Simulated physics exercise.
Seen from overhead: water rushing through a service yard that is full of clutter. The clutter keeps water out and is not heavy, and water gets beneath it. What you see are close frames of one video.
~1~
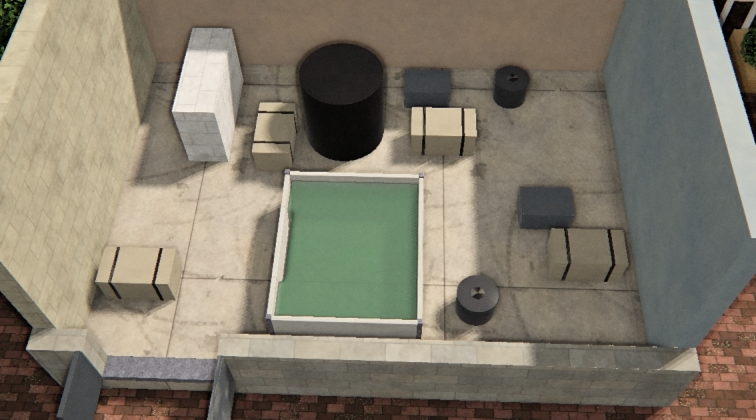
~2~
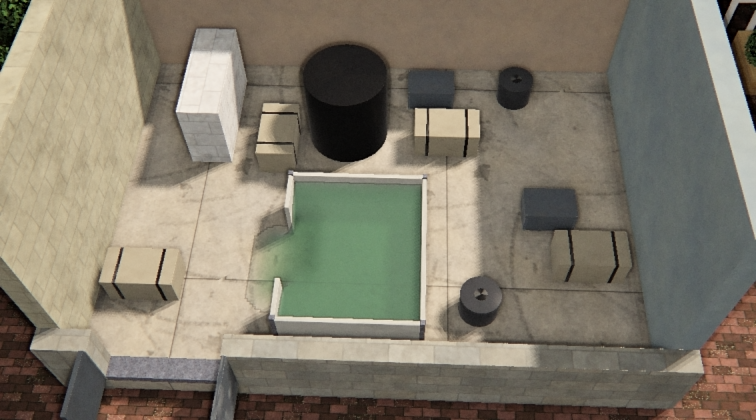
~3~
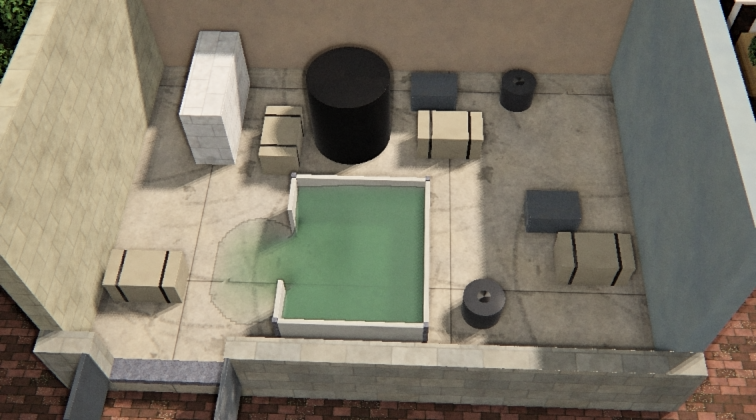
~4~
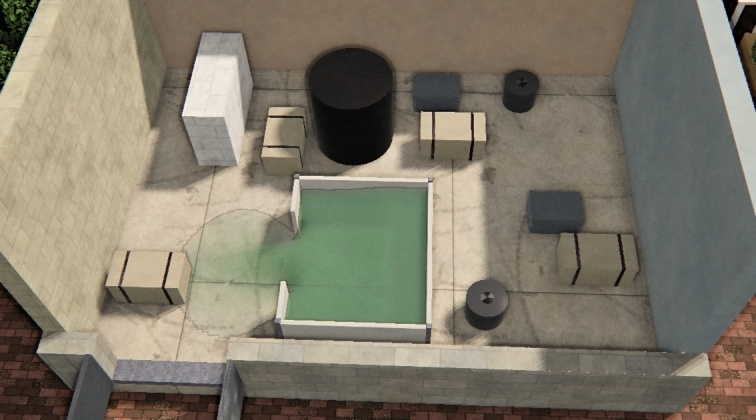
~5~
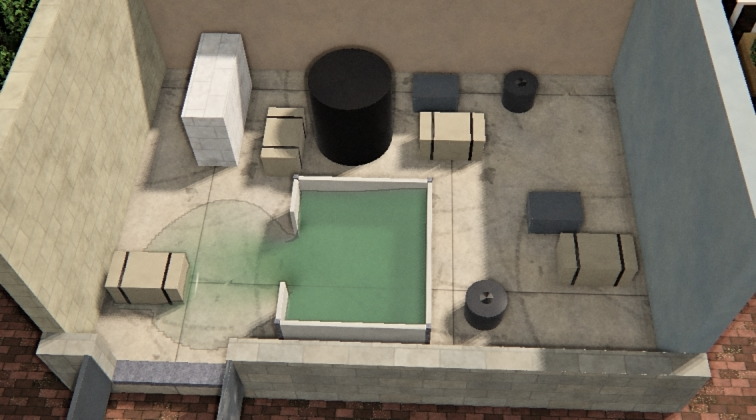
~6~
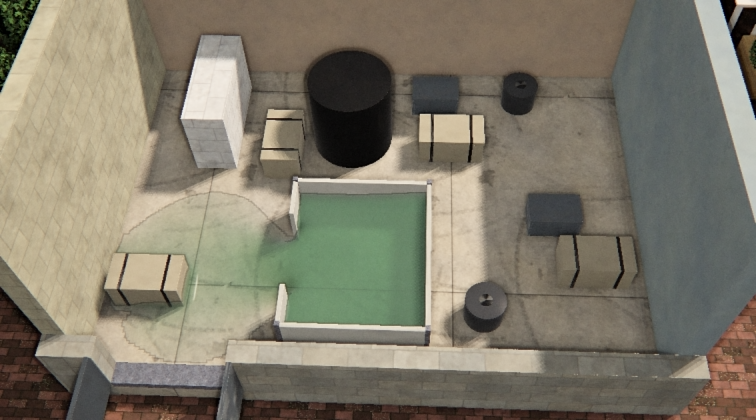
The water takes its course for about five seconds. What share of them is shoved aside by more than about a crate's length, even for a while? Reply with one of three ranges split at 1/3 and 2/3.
Under 1/3.
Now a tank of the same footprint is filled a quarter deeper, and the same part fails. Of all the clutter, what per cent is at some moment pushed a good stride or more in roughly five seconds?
I'd put it near 10 percent.
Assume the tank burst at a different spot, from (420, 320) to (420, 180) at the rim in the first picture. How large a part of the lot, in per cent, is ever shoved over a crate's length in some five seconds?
I'd say around 50 per cent.
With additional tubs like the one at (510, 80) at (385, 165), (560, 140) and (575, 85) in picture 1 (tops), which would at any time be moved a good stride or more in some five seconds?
In order: Hardly budges, hardly budges, then hardly budges.
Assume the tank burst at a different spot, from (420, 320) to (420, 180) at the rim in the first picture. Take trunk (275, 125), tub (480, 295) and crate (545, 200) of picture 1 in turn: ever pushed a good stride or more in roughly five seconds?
The first: Never got that far; the second: Got that far; the third: Got that far.
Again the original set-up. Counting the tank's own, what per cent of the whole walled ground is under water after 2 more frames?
That works out to about 30 in a hundred.
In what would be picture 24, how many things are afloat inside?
The total is 1.
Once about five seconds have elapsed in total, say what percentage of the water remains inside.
About 78 percent.
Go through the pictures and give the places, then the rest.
A trunk at (136, 265) rests on the ground; a trunk at (589, 246), on the bottom; 0 of 8 have shifted, in the first frame.
A trunk at (139, 265) rests on the ground; a trunk at (593, 248), on the bottom; 0 of 8 have shifted, in the second frame.
A trunk at (143, 268), on the bottom; a trunk at (596, 250), on the bottom; 0 of 8 have shifted, in the third frame.
A trunk at (146, 269), on the bottom; a trunk at (599, 251), on the bottom; 0 of 8 have shifted, in the fourth frame.
A trunk at (145, 270), on the bottom; a trunk at (599, 251) rests on the ground; 0 of 8 have shifted, in the fifth frame.
A trunk at (144, 272) rests on the ground; a trunk at (598, 253) rests on the ground; 0 of 8 have shifted, in the sixth frame.
A moment on, 0 of 8 are well off their spots; 0 afloat.
Next, 0 of 8 are well off their spots; 1 afloat.
Later, 0 of 8 are well off their spots; 1 afloat.
In the end, 0 of 8 are well off their spots, and 0 have been at some point; 1 afloat.
